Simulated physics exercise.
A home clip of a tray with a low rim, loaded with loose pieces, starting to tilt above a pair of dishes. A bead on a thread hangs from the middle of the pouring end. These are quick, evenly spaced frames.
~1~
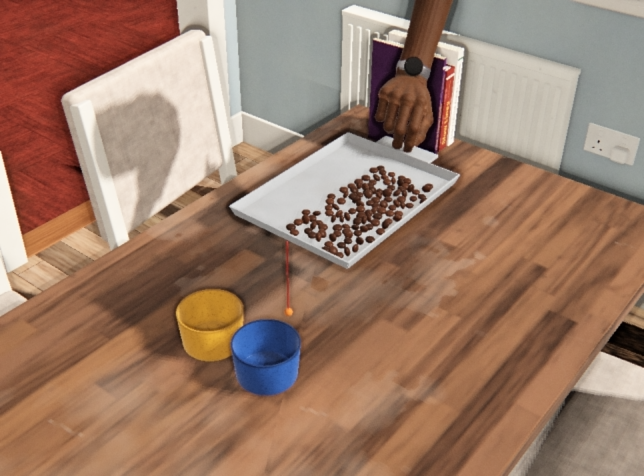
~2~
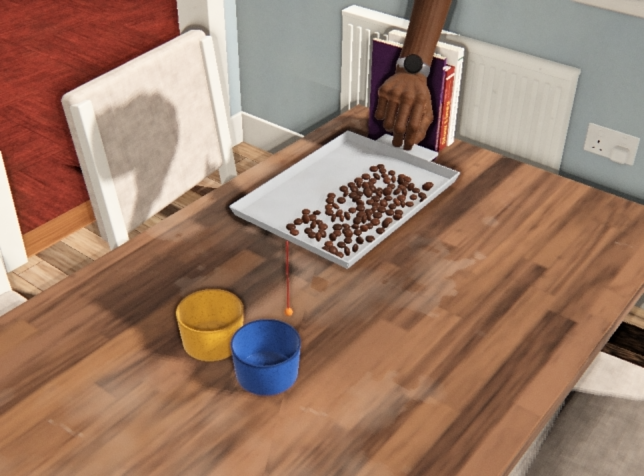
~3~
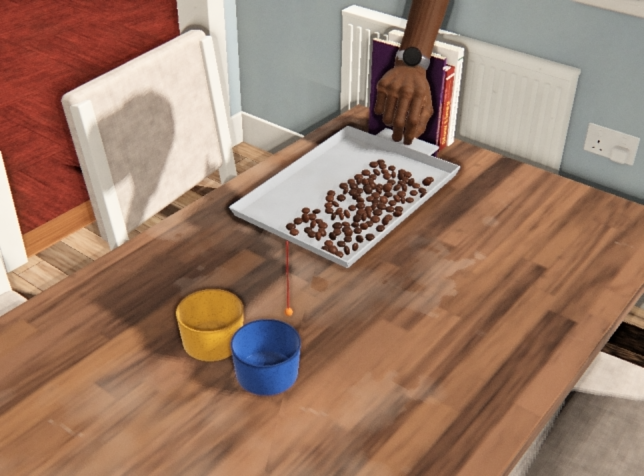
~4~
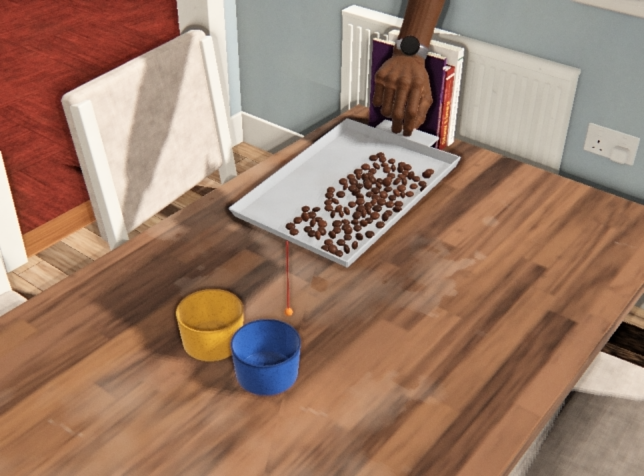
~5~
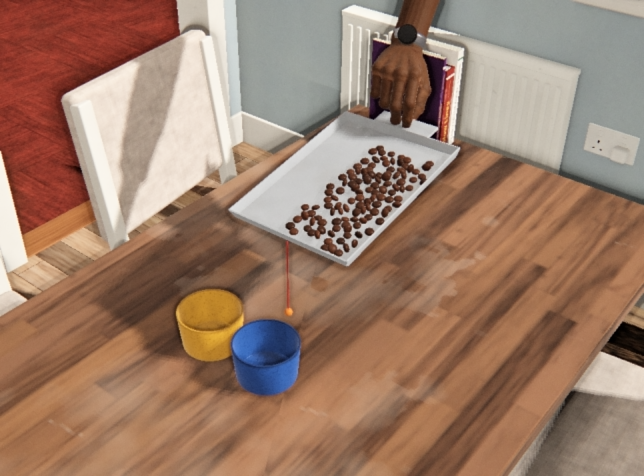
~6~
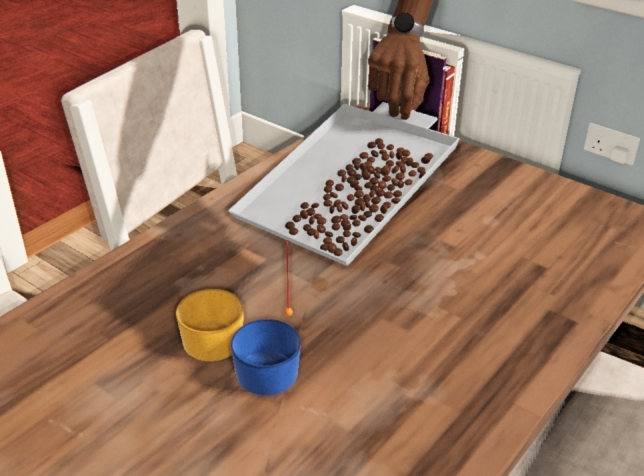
At a wooden table, a hand grips the far end of a pale tray of small brown pieces and gradually raises that end slightly, while a yellow dish and a blue dish sit still nearby.
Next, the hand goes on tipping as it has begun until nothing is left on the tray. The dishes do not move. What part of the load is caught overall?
They take more than half between them.
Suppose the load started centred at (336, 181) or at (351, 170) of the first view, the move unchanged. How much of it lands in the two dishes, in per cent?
Near 80 % and 90 %.
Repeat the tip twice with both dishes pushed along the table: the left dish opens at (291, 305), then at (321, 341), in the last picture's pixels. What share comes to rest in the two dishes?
About 0 and 0 per cent.
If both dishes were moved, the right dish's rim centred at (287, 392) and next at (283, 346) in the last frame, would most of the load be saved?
The first try: Less than half. The second: Over half.
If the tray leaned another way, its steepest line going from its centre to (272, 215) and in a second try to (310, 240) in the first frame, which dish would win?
One: The dish on the left. Two: The dish on the right.
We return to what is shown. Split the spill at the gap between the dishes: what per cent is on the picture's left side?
About 20 per cent.
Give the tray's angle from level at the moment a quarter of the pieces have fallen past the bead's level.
At about 80°.
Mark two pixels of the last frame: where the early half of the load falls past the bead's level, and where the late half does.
Early half (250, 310), late half (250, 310).
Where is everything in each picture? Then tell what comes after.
The first picture shows corners of the pouring end at (235, 206) and (348, 259), level; middle of the load at (360, 209), flat chocolate drops; left dish at (188, 340); right dish at (243, 374); bead on its thread at (288, 312).
The second picture shows corners of the pouring end at (235, 206) and (347, 259), level; middle of the load at (360, 208).
The third picture shows corners of the pouring end at (235, 207) and (347, 259), tipped barely, lowest at the left corner; middle of the load at (360, 206).
The fourth picture shows corners of the pouring end at (234, 208) and (347, 258), tipped a little, lowest at the left corner; middle of the load at (360, 202).
The fifth picture shows corners of the pouring end at (234, 209) and (346, 258), tipped a little, lowest at the left corner; middle of the load at (360, 198).
The sixth picture shows corners of the pouring end at (233, 210) and (345, 257), tipped a little, lowest at the left corner; middle of the load at (359, 194); left dish at (188, 340); right dish at (243, 374).
Soon, tray tipped steeply; nearly all on the tray; a small part in the air.
A while on, tray tipped right over; a small part on the tray; about a third in the right dish; about a quarter in the left dish; a small part outside both; about a quarter in the air.
Towards the end, tray tipped past a quarter turn; about half in the right dish; about a third in the left dish; about a quarter outside both.
Finally, tray tipped past a quarter turn; about half in the right dish; about a third in the left dish; about a quarter outside both.
